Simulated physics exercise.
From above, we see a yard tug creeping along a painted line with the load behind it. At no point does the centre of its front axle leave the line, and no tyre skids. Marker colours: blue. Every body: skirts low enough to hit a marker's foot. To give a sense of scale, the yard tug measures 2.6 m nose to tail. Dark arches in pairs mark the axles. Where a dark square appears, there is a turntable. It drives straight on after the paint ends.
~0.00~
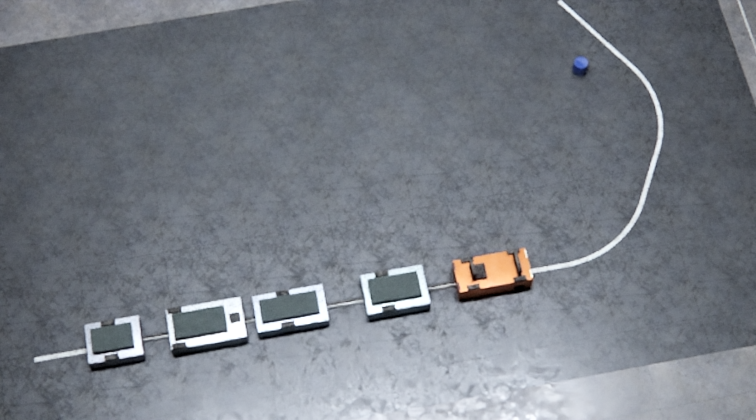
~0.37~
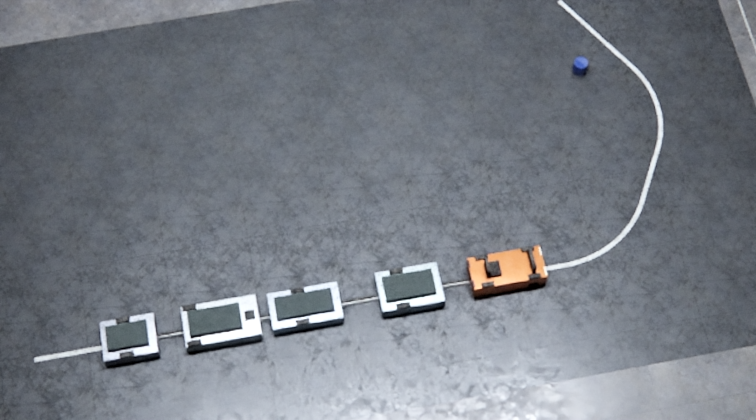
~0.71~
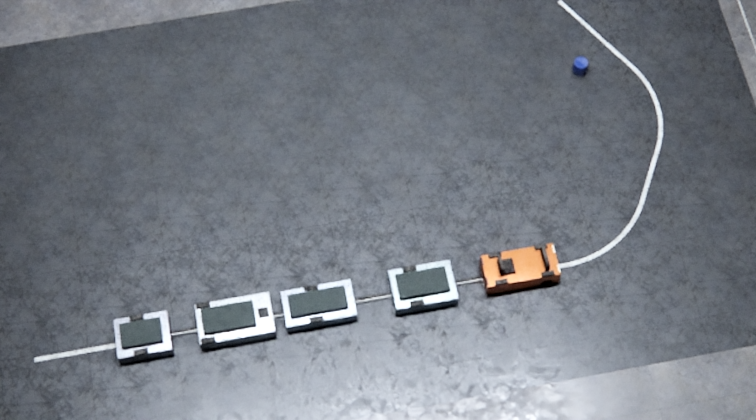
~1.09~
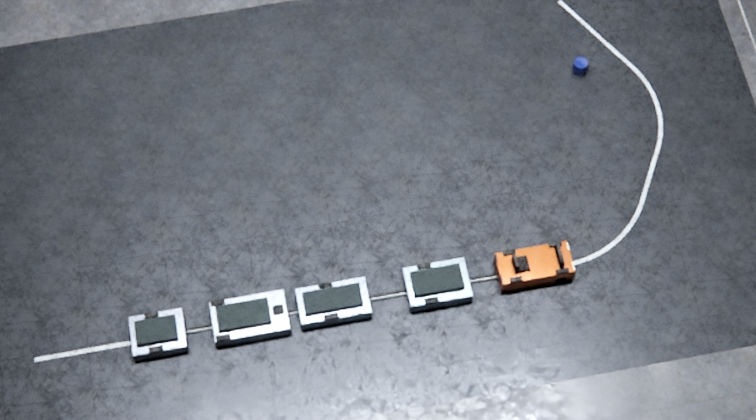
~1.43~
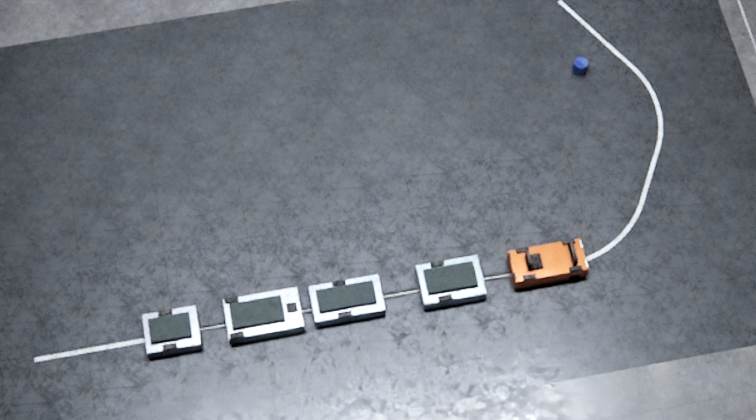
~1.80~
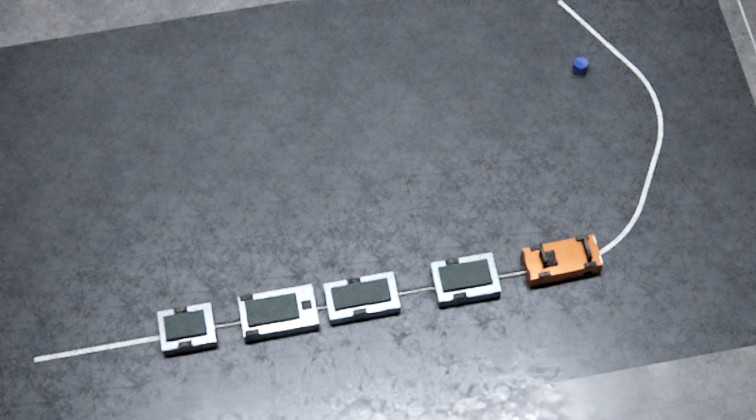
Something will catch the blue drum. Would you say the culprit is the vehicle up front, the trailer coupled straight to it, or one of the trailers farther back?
I would say a trailer farther back.
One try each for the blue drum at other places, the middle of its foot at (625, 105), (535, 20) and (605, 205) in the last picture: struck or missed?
One: Gets hit. Two: Gets hit. Three: Gets hit.
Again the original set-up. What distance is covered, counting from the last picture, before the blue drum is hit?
Roughly 18.0 metres more.
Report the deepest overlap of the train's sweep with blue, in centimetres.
For blue, it comes to around 50.
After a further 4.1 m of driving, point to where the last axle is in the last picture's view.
Approximate position: (294, 307).
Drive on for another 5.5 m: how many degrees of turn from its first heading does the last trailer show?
Angle of last trailer relative to start: About 0°.
After 7.0 s, the last axle is at (378, 292) of the last picture, on the line.
After 12.2 s, the last axle is at (543, 246) of the last picture, 65 cm off the line.
After 14.7 s, the last axle is at (599, 196) of the last picture, 145 cm off the line; the second trailer has hit blue.
After 22.7 s, the last axle is out of the picture, 25 cm off the line; 1 of 1 struck in all.
